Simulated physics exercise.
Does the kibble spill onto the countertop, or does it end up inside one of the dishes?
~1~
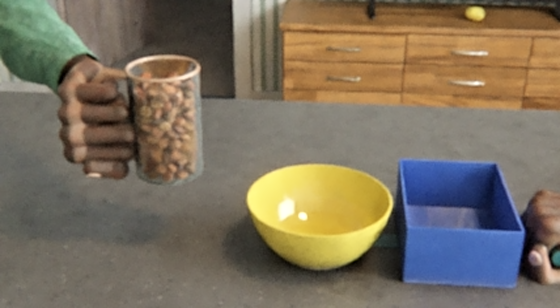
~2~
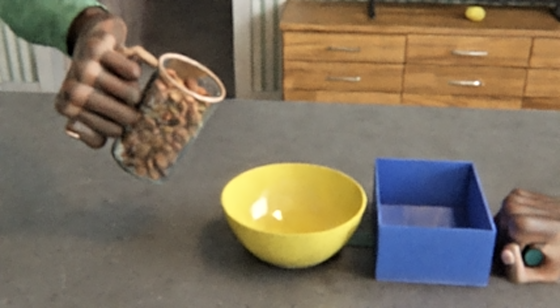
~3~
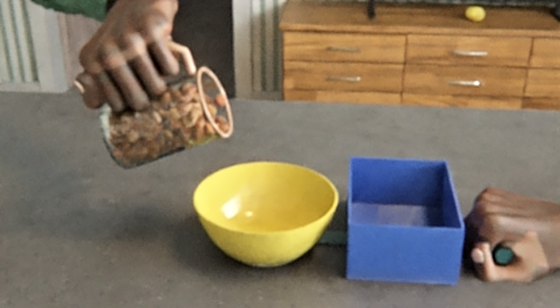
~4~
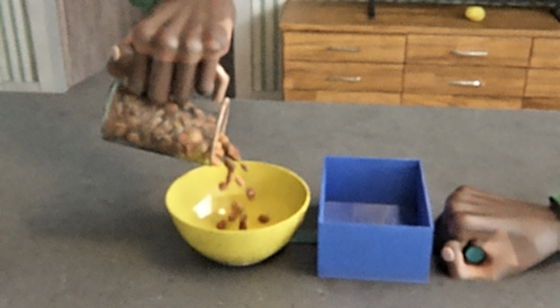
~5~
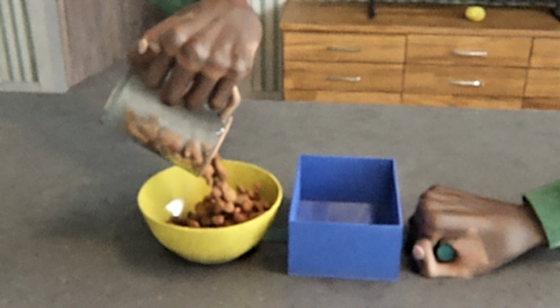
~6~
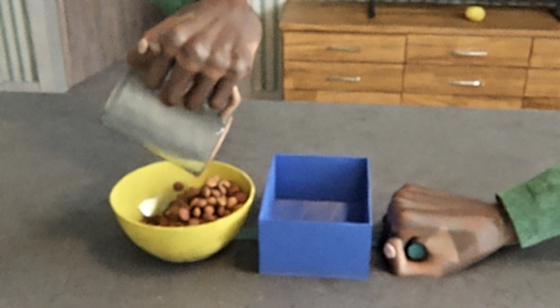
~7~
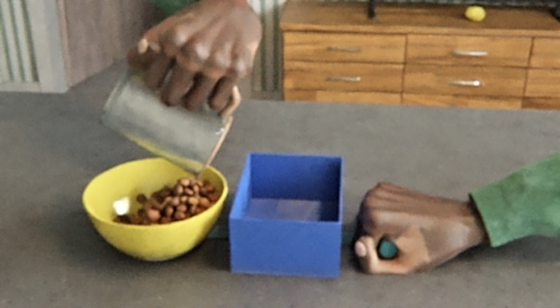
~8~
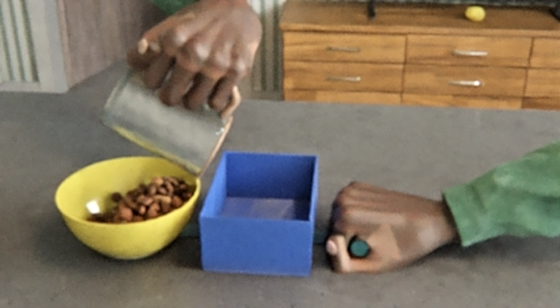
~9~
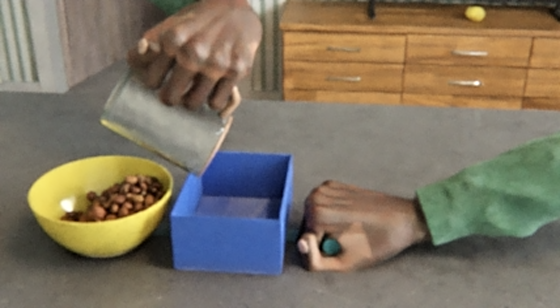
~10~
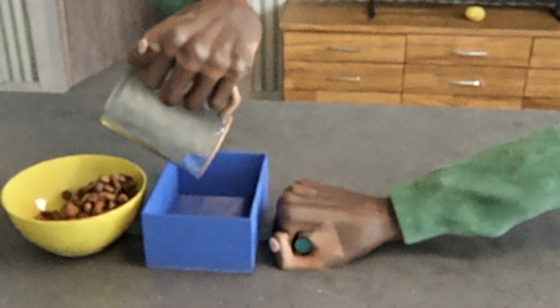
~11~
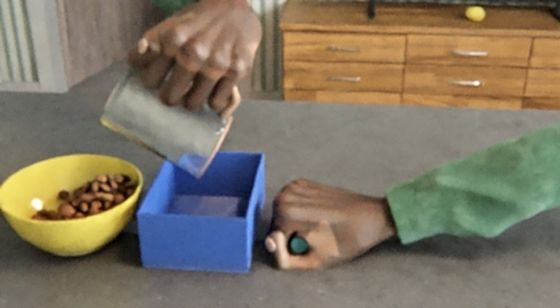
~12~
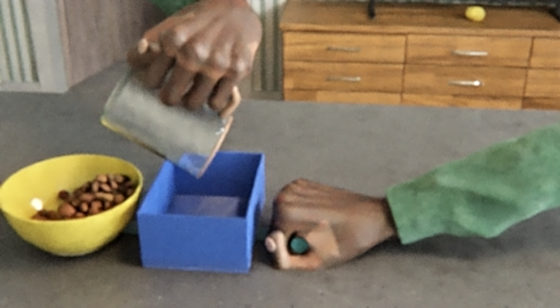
It ends up inside one of the dishes. The kibble lands in the yellow bowl, while the blue tin stays empty and none is seen on the countertop.
